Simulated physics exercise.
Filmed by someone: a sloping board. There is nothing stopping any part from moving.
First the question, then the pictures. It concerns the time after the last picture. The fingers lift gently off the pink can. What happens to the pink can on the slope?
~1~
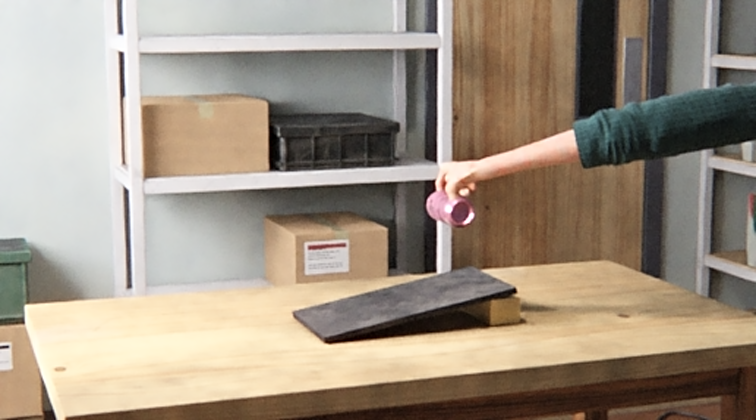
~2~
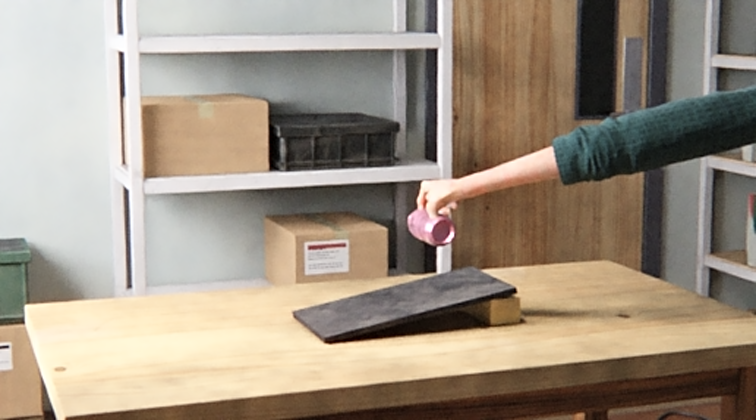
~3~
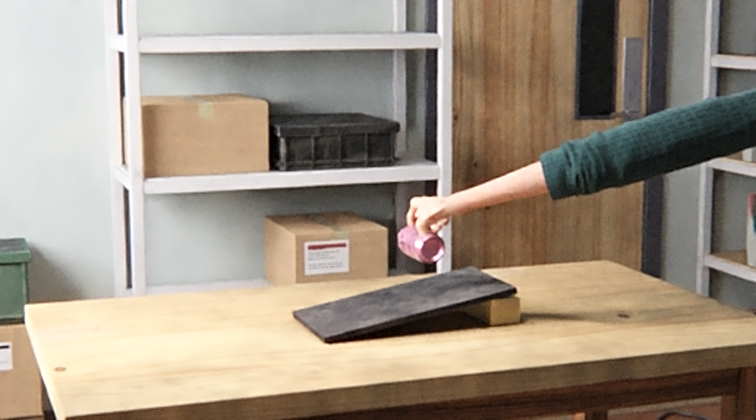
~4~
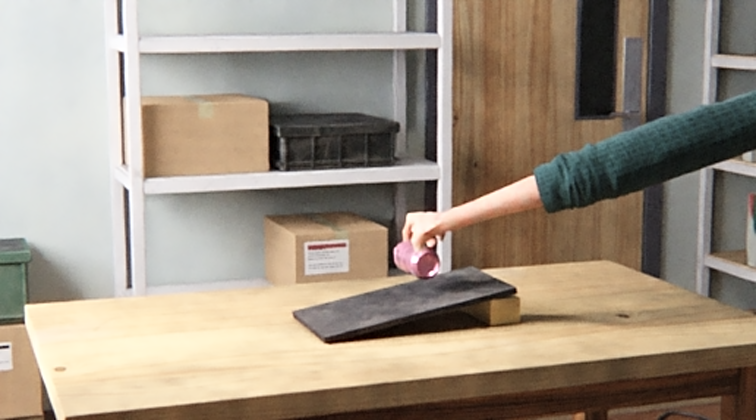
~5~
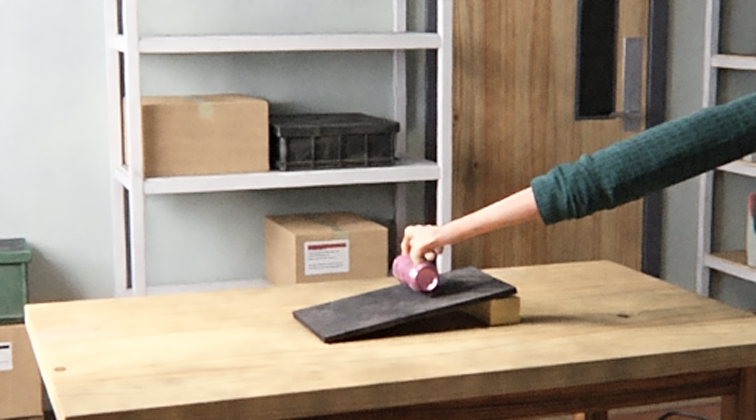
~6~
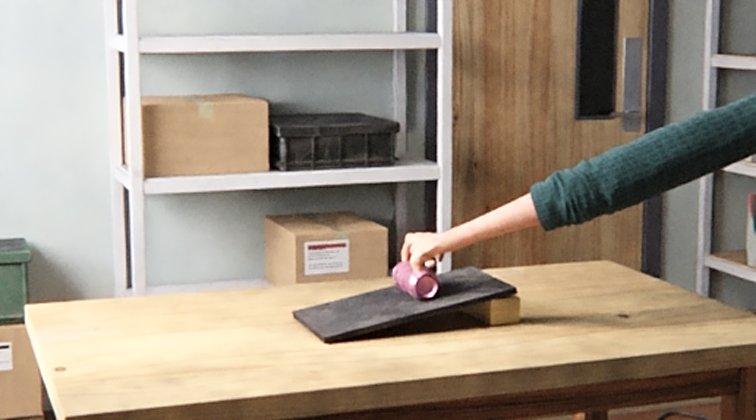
It heads down the slope.
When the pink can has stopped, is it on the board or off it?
Once it settles, it is off the top.
Then, 1.10 s on from there, pink can now off the board.
Then, 1.90 s on from there, things are still on the move.
In the end, off the board, pink can. The pink can goes downhill.
